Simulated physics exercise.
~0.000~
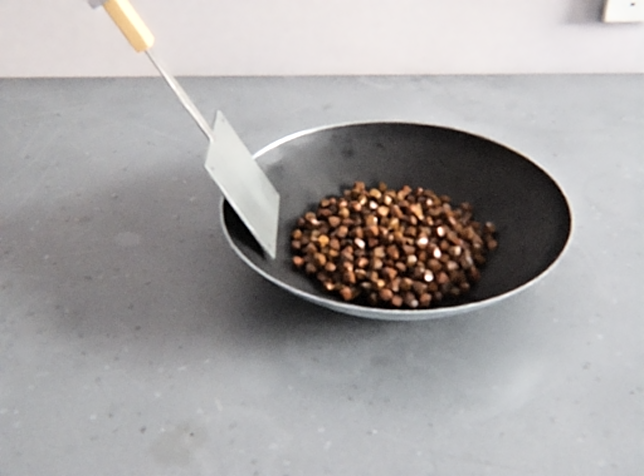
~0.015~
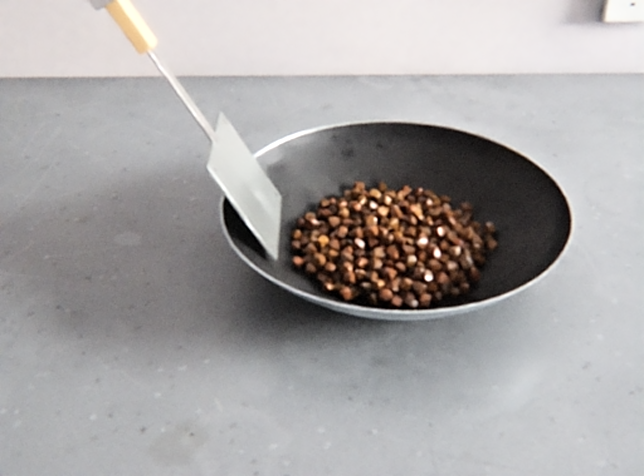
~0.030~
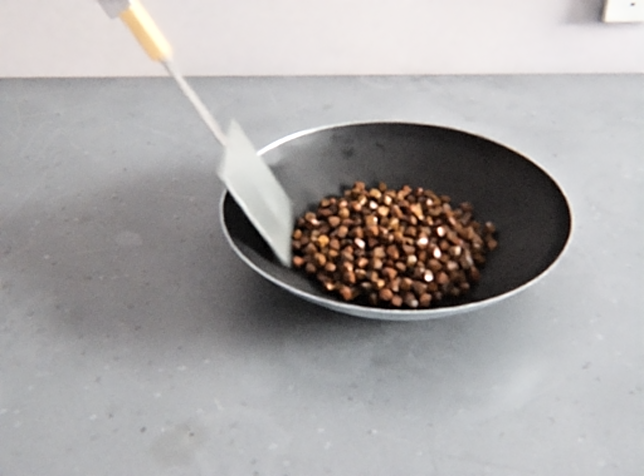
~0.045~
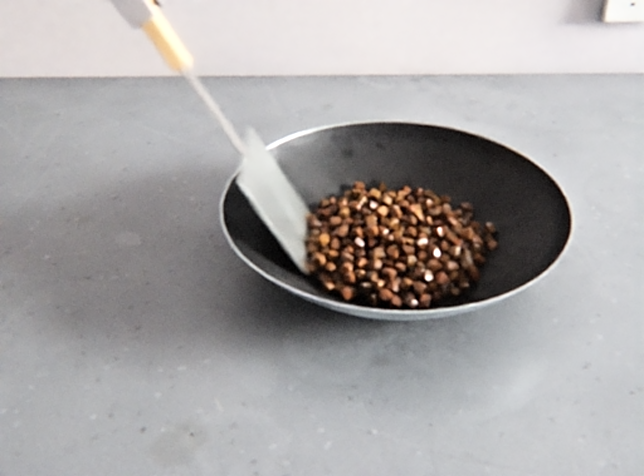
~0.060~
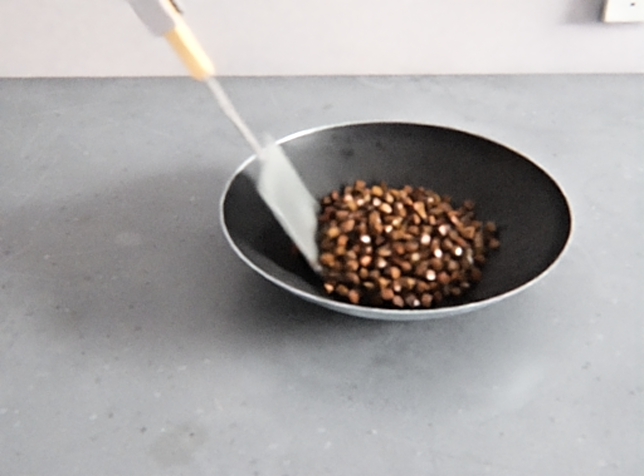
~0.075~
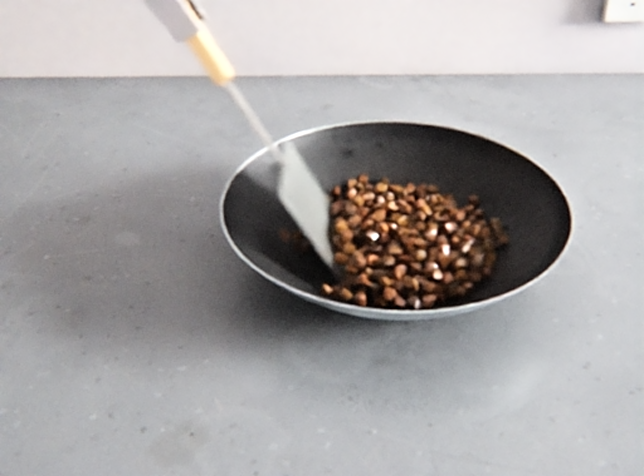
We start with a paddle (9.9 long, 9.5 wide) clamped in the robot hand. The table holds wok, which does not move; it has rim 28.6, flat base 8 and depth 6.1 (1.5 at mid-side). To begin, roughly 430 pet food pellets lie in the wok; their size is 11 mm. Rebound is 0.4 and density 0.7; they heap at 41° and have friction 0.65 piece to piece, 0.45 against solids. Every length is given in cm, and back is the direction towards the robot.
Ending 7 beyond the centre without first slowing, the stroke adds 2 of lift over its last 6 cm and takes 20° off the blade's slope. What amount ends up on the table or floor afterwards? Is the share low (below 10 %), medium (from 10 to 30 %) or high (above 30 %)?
The share is medium, from 10 to 30 %.
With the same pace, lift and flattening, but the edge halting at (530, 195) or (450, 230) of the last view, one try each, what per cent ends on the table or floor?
I'd say some 60 per cent, then some 5 per cent.
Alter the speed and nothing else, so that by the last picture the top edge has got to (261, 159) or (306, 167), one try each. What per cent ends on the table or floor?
Near 10 per cent in the first try and near 30 per cent in the second.
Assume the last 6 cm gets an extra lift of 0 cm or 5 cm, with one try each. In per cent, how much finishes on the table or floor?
Roughly 25 % and then 20 %.
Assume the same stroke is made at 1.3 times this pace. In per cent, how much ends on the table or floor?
I'd put it at about 35 per cent.
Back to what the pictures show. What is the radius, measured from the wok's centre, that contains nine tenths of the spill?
Some 30 cm from the centre.
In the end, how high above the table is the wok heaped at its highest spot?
Height at the end: Around 7.5 cm.
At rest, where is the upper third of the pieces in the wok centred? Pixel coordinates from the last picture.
You'll find it at about (515, 212).
After 0.11 s, sloping 61°, highest piece 8 above the table; 431 in the wok.
After 0.15 s, sloping 54°, highest piece 10 above the table; 430 in the wok, 1 on the blade or in flight.
After 0.37 s, sloping 41°, highest piece 11 above the table; 341 in the wok, 66 on the table or floor, 24 on the blade or in flight.
After 1.42 s, sloping 41°, highest piece 7 above the table; 340 in the wok, 91 on the table or floor.
In the end, 340 in the wok, 91 on the table or floor. That is 21 % on the table or floor.
